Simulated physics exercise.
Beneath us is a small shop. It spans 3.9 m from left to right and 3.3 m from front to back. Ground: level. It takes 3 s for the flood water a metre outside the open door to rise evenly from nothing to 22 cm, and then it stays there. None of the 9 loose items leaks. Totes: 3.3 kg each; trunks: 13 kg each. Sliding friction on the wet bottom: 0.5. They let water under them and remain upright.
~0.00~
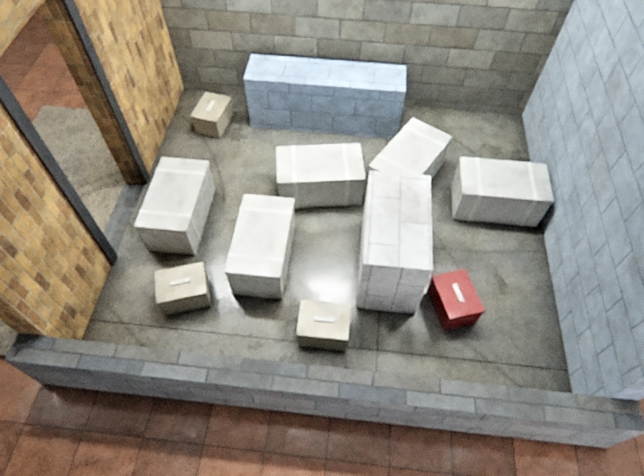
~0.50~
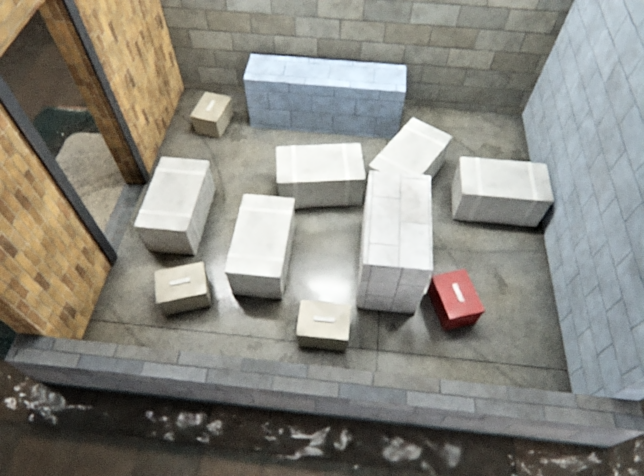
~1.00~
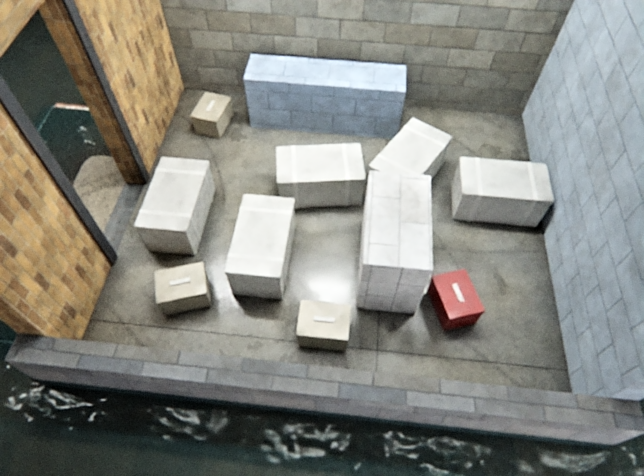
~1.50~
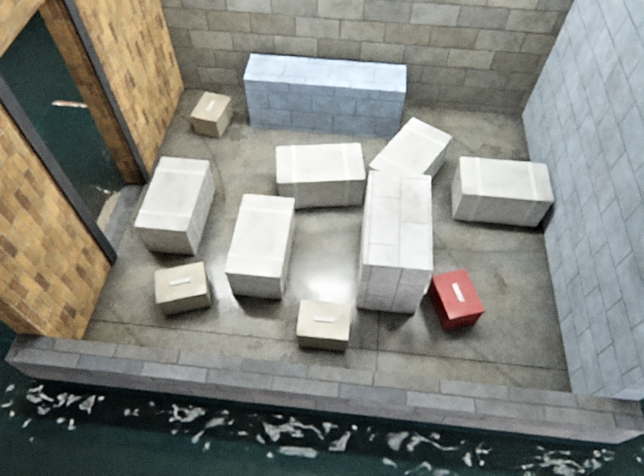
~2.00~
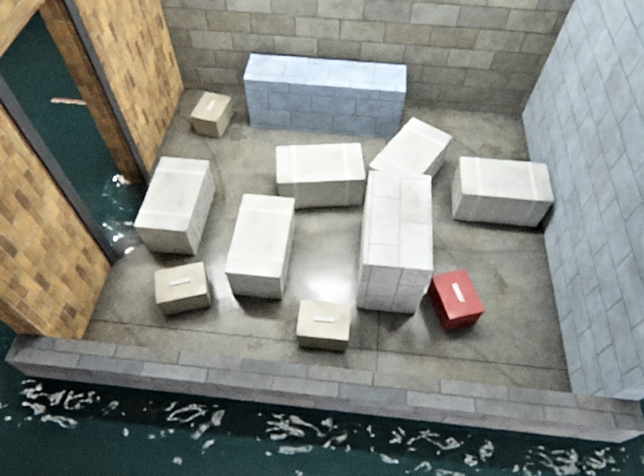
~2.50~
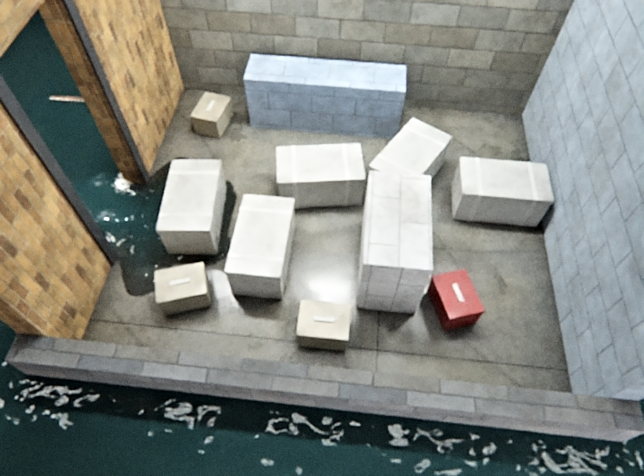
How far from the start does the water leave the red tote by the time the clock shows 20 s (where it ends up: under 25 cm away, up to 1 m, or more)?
It shifts a modest distance.
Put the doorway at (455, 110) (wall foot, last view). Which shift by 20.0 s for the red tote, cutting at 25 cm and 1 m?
Note: Red tote displaced a long way.
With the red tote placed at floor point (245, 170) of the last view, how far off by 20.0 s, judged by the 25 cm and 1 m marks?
Short answer, it is taken a long way.
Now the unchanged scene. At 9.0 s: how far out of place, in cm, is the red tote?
Shift by then: About 20 cm.
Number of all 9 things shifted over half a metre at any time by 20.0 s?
All told, that gives 9.
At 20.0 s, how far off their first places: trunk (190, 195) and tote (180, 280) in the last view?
Net displacement, in order: 200 cm; 40 cm.
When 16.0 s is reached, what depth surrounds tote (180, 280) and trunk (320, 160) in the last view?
First roughly 14 cm, second roughly 17 cm.
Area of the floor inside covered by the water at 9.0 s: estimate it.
Roughly 12.0 m2 of it is wet.
After 4.0 s the red tote is near (458, 293), 0.0 m from its start, aground; 2 afloat.
After 9.0 s the red tote is near (453, 308), 0.2 m from its start, afloat; 9 afloat.
After 16.0 s the red tote is near (508, 246), 0.6 m from its start, afloat; 9 afloat.
After 20.0 s the red tote is near (508, 234), 0.7 m from its start, afloat; 9 afloat.
